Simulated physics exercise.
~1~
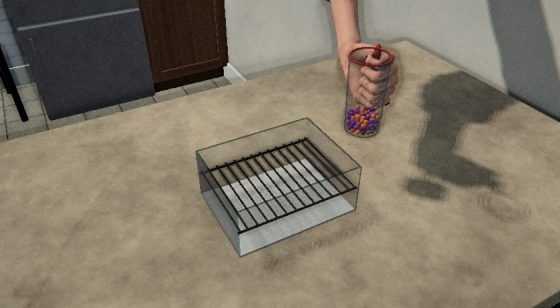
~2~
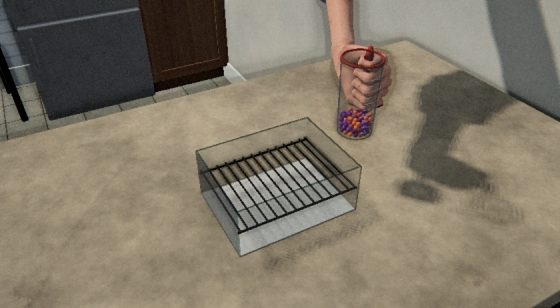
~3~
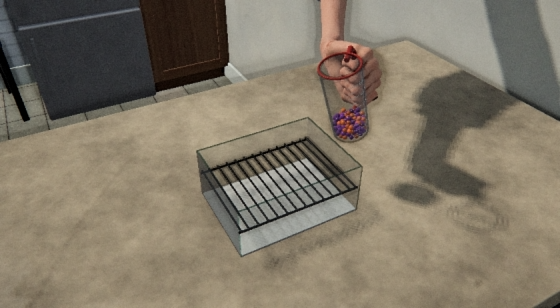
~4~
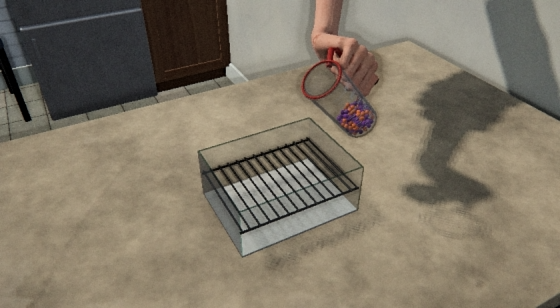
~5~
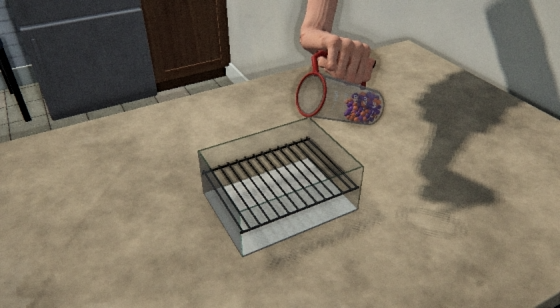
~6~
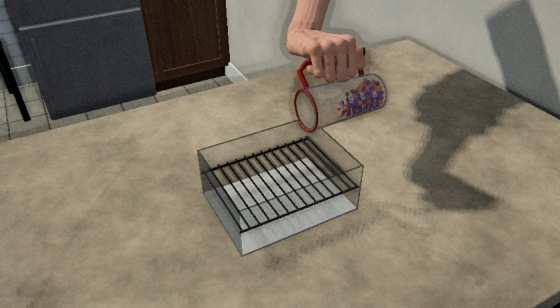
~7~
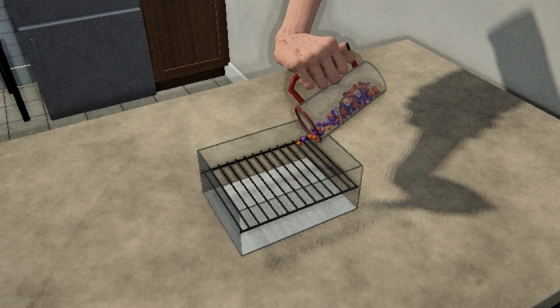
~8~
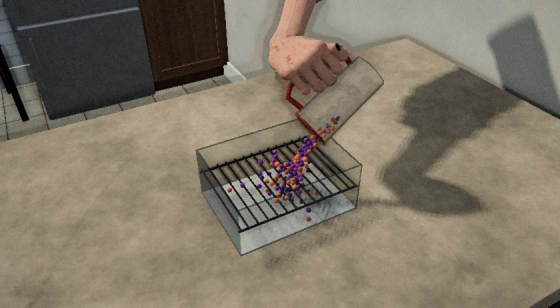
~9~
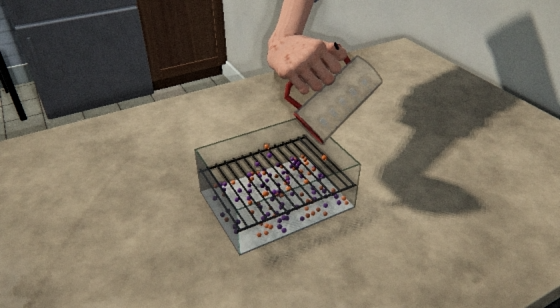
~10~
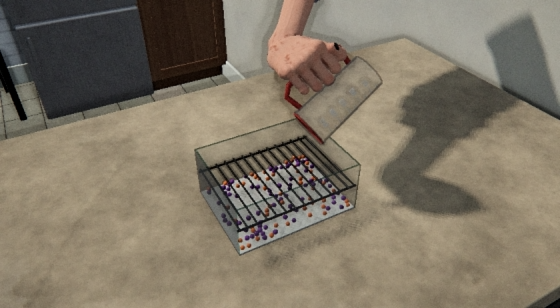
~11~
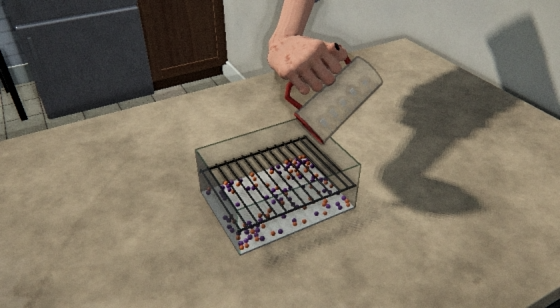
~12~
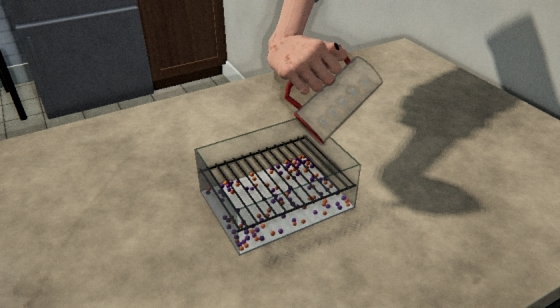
A hand holds a clear cup of small orange and purple pieces above a stone-coloured tabletop, behind a glass box with a dark wire rack set inside it. The hand shifts a little to the left and tips the cup onto its side, with the pieces still inside. It tilts the cup further over the box, and the pieces start to slide out past the red rim. They pour onto the wires in a mixed stream and spread out as they slip through the gaps. At the end the cup hangs empty, and both colours lie scattered beneath the rack.
